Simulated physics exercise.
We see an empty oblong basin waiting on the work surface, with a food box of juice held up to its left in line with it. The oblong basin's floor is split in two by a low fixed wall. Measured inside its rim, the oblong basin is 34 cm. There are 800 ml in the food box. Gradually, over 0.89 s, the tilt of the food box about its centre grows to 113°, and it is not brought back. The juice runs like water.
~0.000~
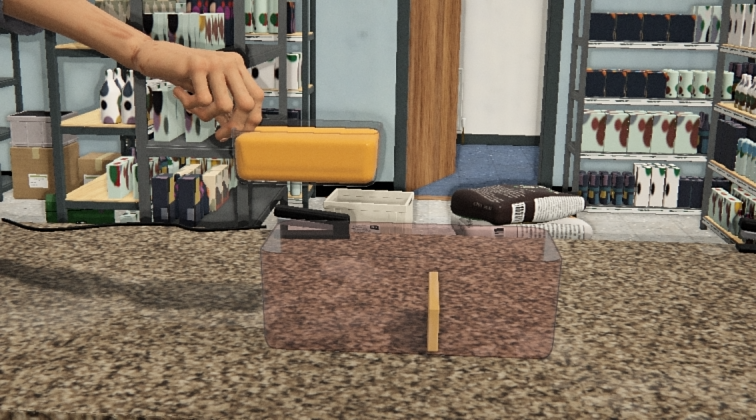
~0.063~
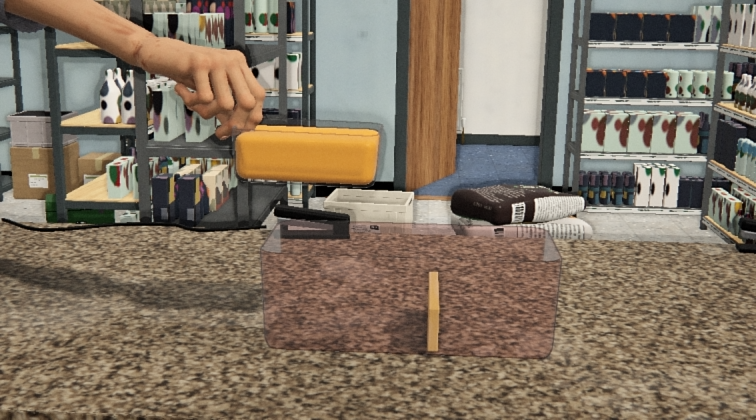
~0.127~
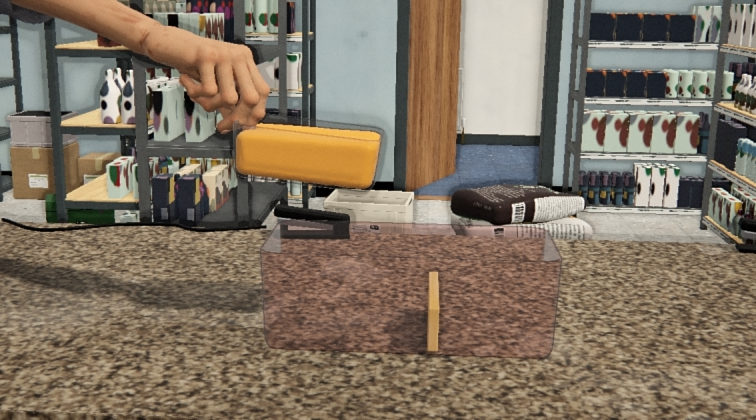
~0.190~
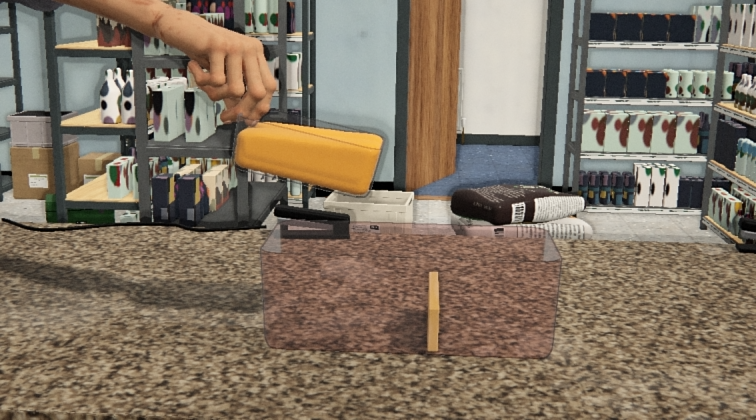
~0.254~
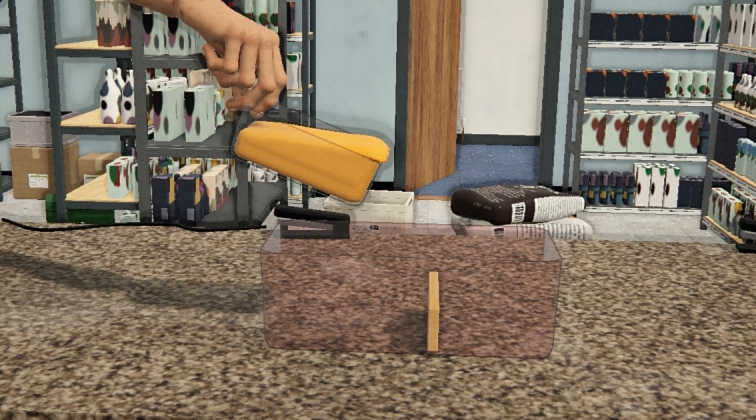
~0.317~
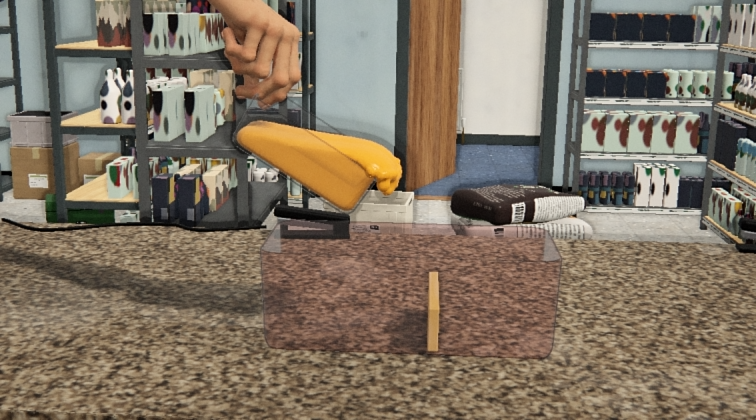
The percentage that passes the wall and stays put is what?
It is about 30 per cent.
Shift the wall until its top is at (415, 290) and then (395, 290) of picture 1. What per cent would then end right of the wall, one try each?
Respectively close to 55 and 75 %.
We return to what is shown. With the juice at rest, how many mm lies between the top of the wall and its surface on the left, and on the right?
Measured: Left around 34 mm, right around 40 mm.
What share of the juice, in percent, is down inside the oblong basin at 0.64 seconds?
Roughly 80 per cent.
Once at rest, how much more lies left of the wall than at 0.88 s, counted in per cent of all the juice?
About 5 percent, give or take.
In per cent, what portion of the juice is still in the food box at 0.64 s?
Roughly 7 percent.
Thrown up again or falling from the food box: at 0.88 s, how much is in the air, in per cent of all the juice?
Close to 8 in every hundred parts.
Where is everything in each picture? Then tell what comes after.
In the first frame, it leans 0°; its right rim is at (380, 130); the juice meets the walls at (243, 132) and (378, 136); the oblong basin's rim runs from (270, 237) to (554, 246); the wall's top is at (434, 291).
In the second frame, it leans 1°; its right rim is at (381, 131); the juice meets the walls at (243, 132) and (379, 137).
In the third frame, it leans 6°; its right rim is at (382, 137); the juice meets the walls at (244, 130) and (380, 139).
In the fourth frame, it leans 12°; its right rim is at (383, 145); the juice meets the walls at (245, 128) and (382, 141).
In the fifth frame, it leans 21°; its right rim is at (383, 157); the juice meets the walls at (245, 128) and (379, 149); 4 per cent is over the edge.
In the sixth frame, it leans 32°; its right rim is at (381, 170); the juice meets the walls at (245, 126) and (364, 152); 13 per cent is over the edge.
Then, 0.64 s in, the tilt is 92° and 7 per cent is still to pour, 48 is left of the wall and 31 right of it.
Then, 0.88 s in, the tilt is 113° and 1 per cent is still to pour, 59 is left of the wall and 30 right of it.
Then, 1.12 s in, the tilt is 113° and 0 per cent is still to pour, 63 is left of the wall and 30 right of it.
Then, 1.39 s in, the tilt is 113° and 0 per cent is still to pour, 63 is left of the wall and 30 right of it.
Finally, 63 per cent lies left of the wall, 30 right of it and 6 outside.
